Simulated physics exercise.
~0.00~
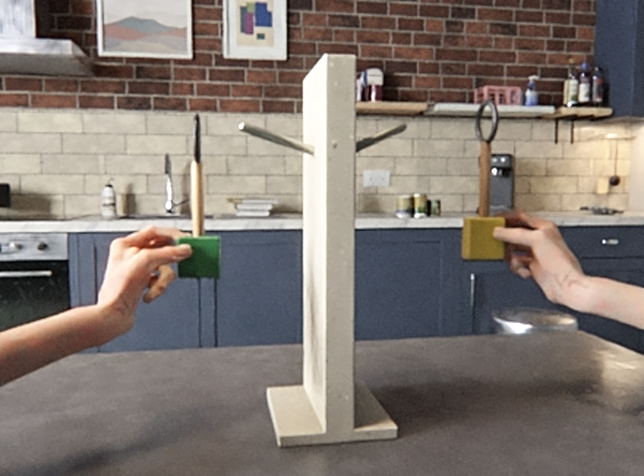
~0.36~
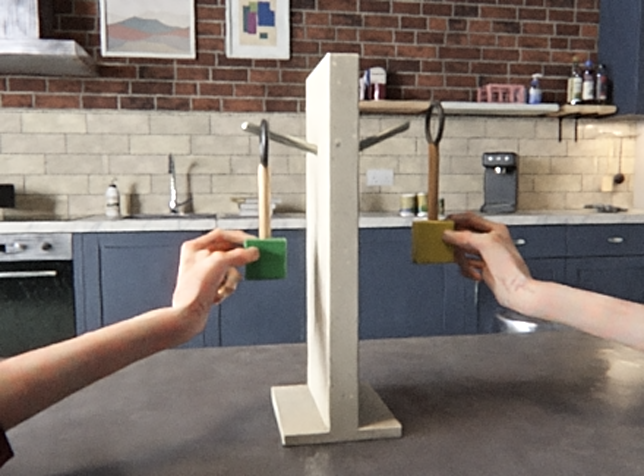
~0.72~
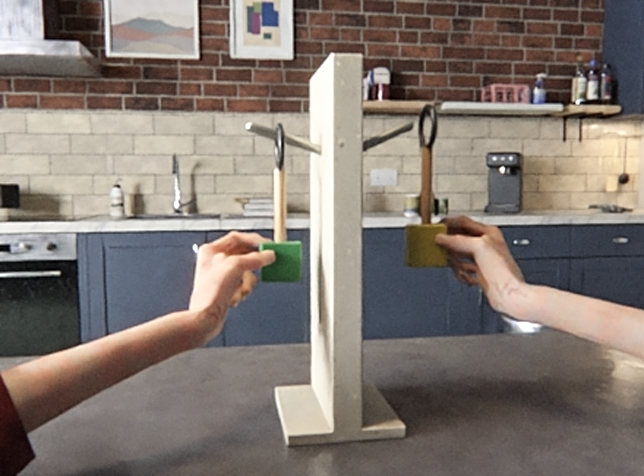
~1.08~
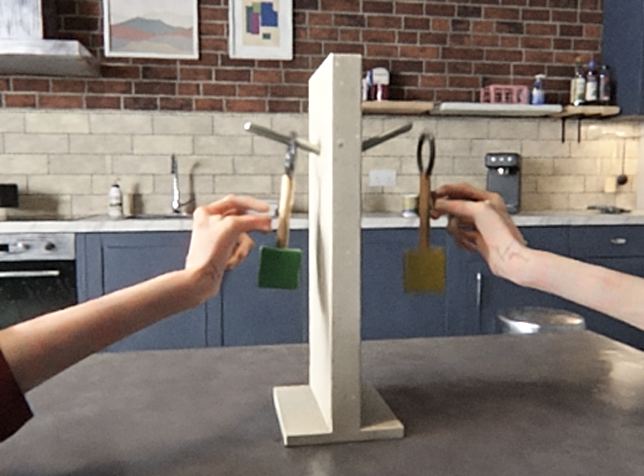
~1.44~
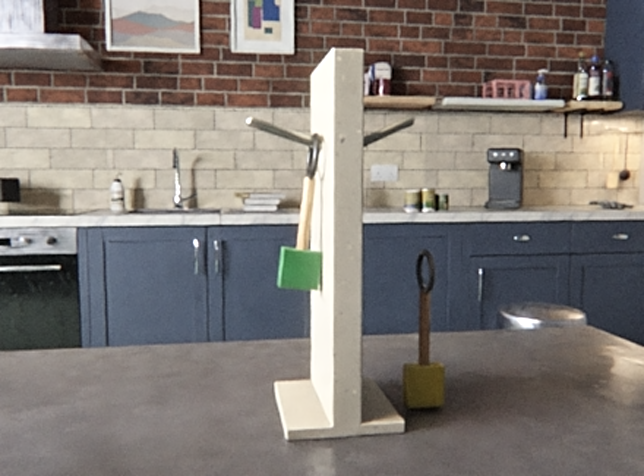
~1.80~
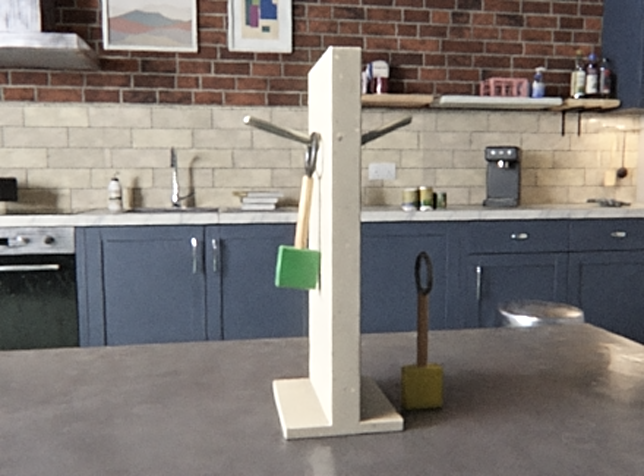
Two brushes held up to a peg stand and released, the green one staying hooked, the yellow one dropping to the table.
